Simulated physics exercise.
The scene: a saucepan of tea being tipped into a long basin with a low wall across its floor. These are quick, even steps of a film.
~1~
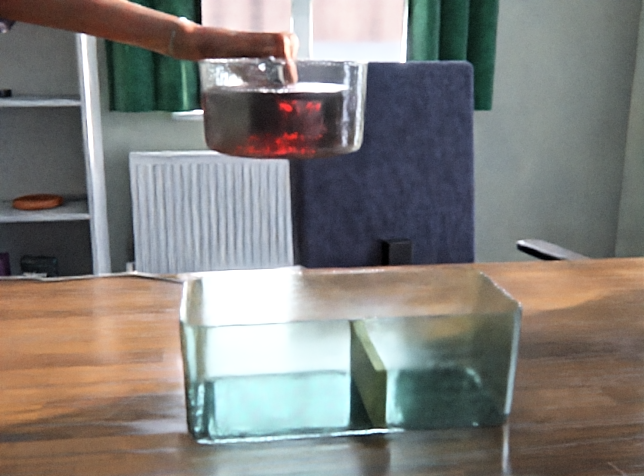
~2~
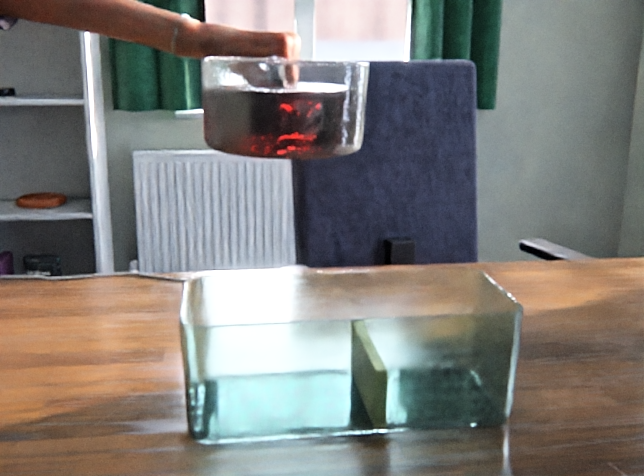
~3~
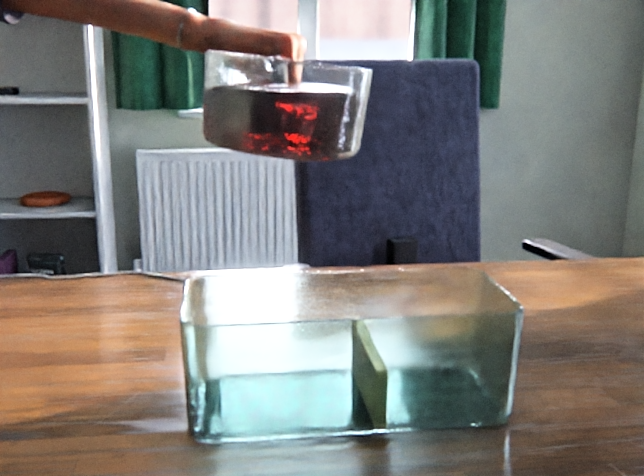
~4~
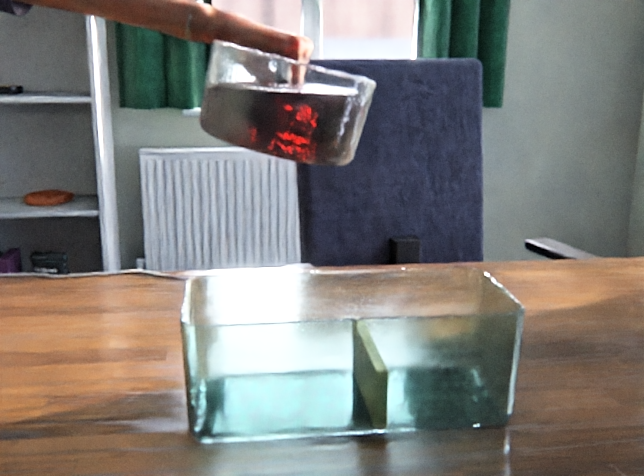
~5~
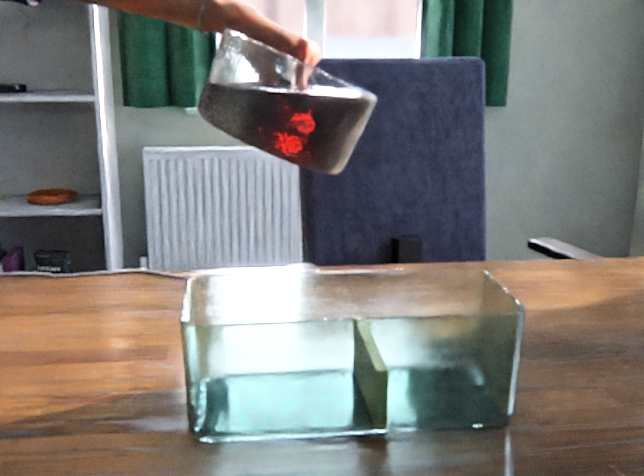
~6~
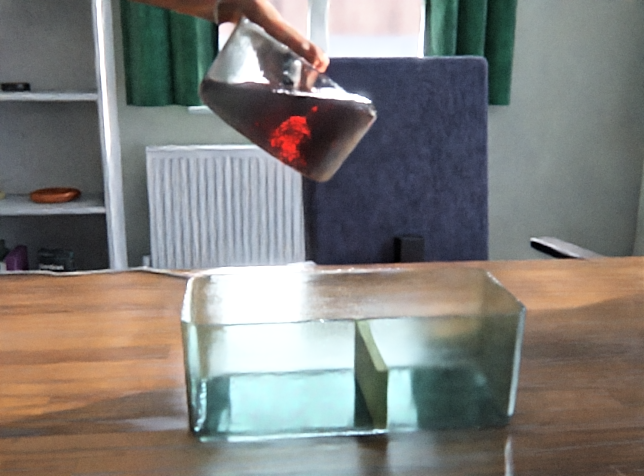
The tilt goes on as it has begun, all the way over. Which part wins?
The right part.
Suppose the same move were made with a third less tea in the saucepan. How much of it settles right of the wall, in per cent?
Some 85 per cent.
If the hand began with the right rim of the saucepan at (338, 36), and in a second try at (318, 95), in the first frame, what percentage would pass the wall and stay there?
The first gives 65 %, the second 40 %.
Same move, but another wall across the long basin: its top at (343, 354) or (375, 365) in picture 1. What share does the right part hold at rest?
The first gives 80 %, the second 60 %.
A moment on, the tilt is 97° and 29 per cent is still to pour, 0 is left of the wall and 13 right of it.
Next, the tilt is 100° and 8 per cent is still to pour, 2 is left of the wall and 72 right of it.
Then the tilt is 100° and 2 per cent is still to pour, 10 is left of the wall and 69 right of it.
Later the tilt is 100° and 1 per cent is still to pour, 15 is left of the wall and 80 right of it.
At rest 17 per cent lies left of the wall, 79 right of it and 4 outside.
